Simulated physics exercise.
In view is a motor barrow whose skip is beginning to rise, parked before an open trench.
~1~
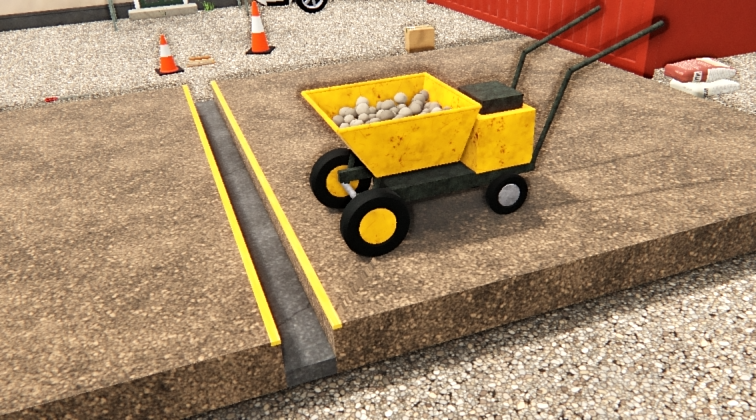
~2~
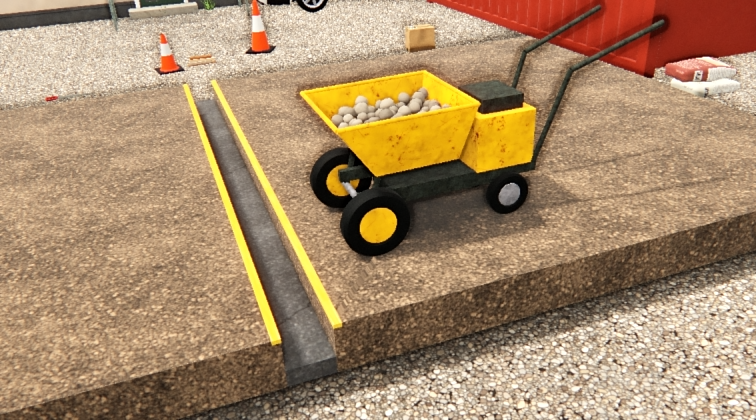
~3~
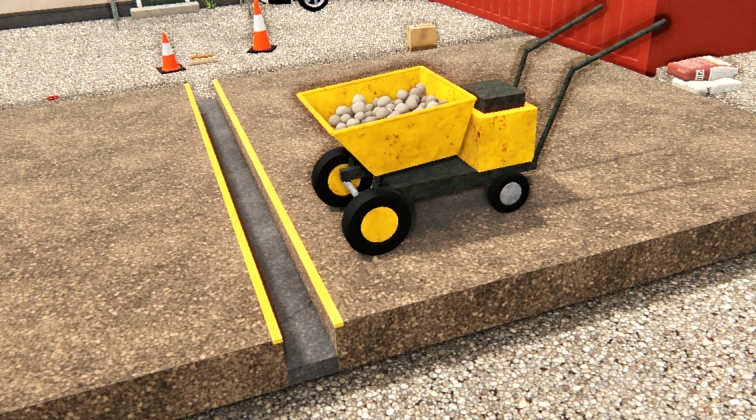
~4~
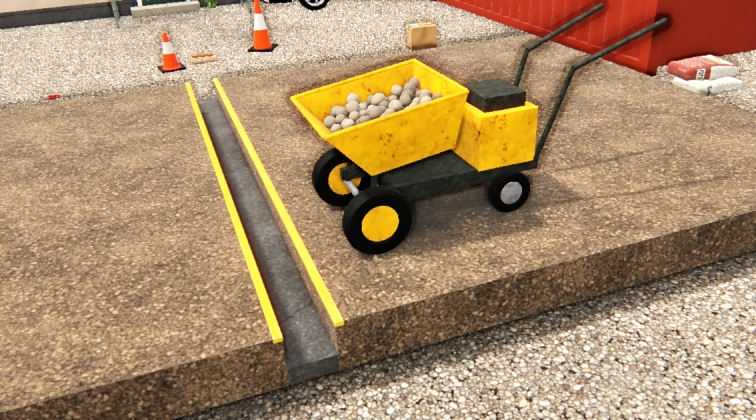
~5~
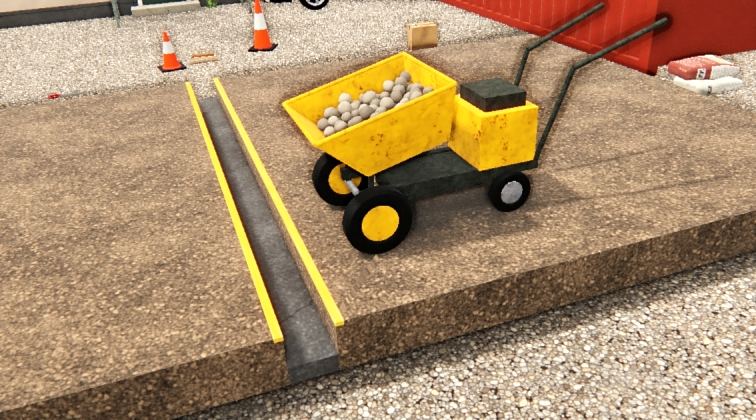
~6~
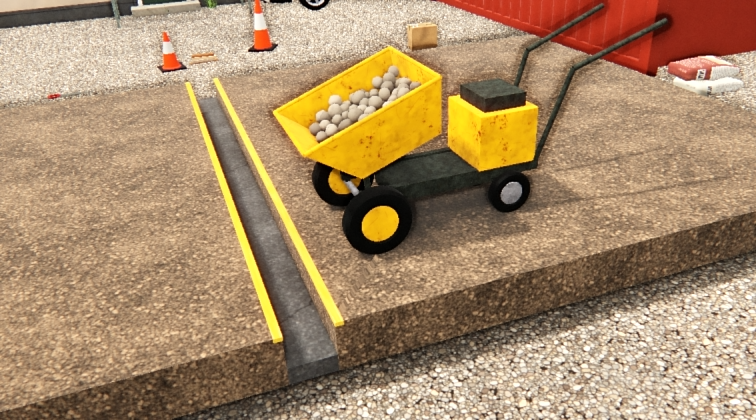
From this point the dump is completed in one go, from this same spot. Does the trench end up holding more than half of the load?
No.
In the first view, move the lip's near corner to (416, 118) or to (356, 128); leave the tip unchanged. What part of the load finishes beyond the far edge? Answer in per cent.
First position: Some 0 percent; second position: Some 30 percent.
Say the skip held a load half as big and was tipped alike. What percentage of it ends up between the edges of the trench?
I'd say close to 30 per cent of it.
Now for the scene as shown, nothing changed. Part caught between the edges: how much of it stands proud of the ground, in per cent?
Around 25 per cent.
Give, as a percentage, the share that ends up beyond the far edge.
Around 60 per cent.
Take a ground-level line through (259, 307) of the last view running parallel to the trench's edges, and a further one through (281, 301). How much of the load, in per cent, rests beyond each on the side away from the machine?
Estimate: 50 %, then 60 %.
Soon, skip tipped steeply; all in the skip.
A while on, skip tipped right over; most in the skip; a stray few in or heaped over the trench; a small part beyond it; a stray few falling.
Towards the end, skip tipped right over; about a third in the skip; a small part in or heaped over the trench; about two thirds beyond it.
Finally, skip tipped right over; about a quarter in the skip; a small part in or heaped over the trench; about two thirds beyond it.
